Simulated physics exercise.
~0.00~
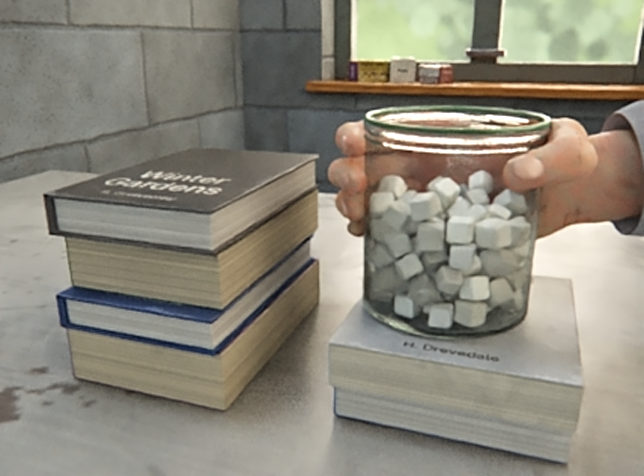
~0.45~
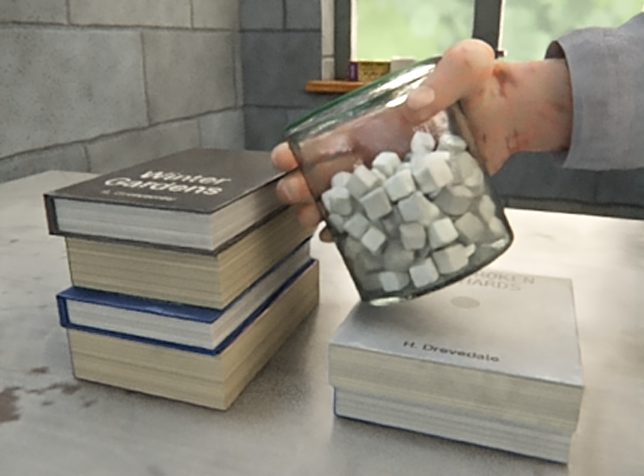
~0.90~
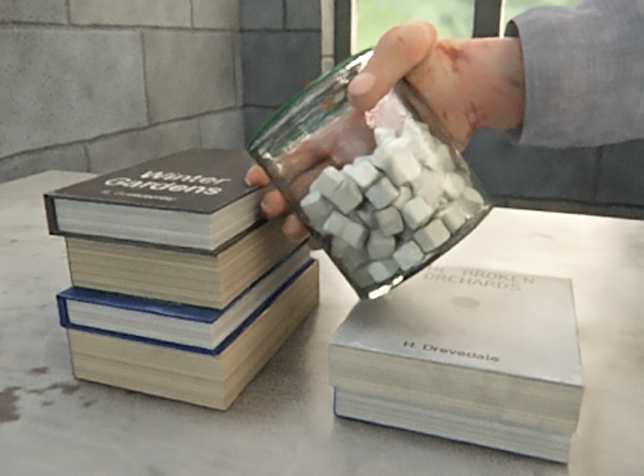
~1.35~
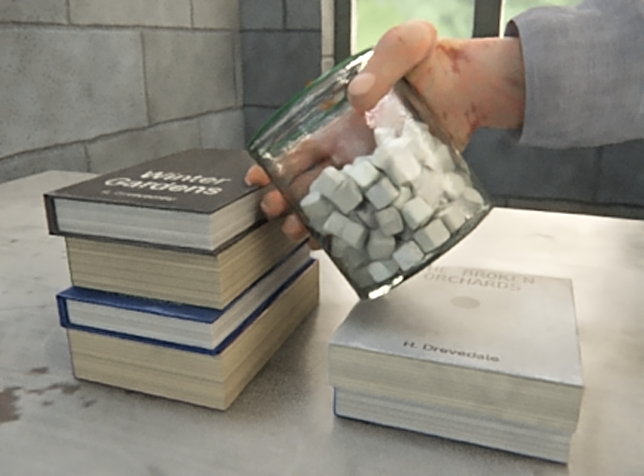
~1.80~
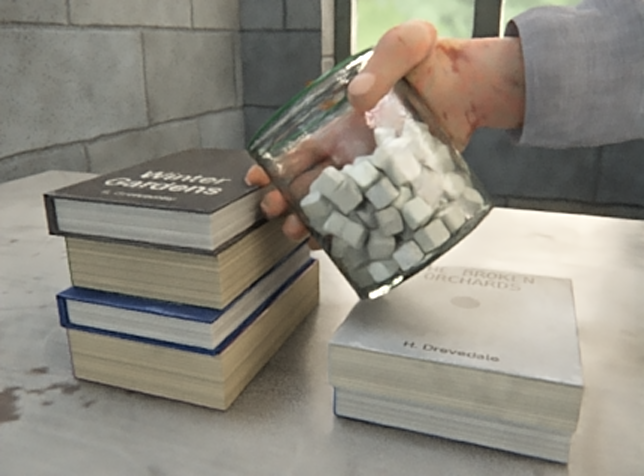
A clear glass jar partly filled with small white cubes stands on a pale grey book titled with the name H. Drevedale, held from behind by a hand in a grey sleeve. The view looks slightly down on a pale tabletop before a grey block wall and window, with a stack of books at left, a dark Winter Gardens on top and a blue-edged one lower down. The hand lifts the jar and tips it leftward. It leans further until it meets the stack's upper edge, then stays there, tilted and still held, with every cube inside.
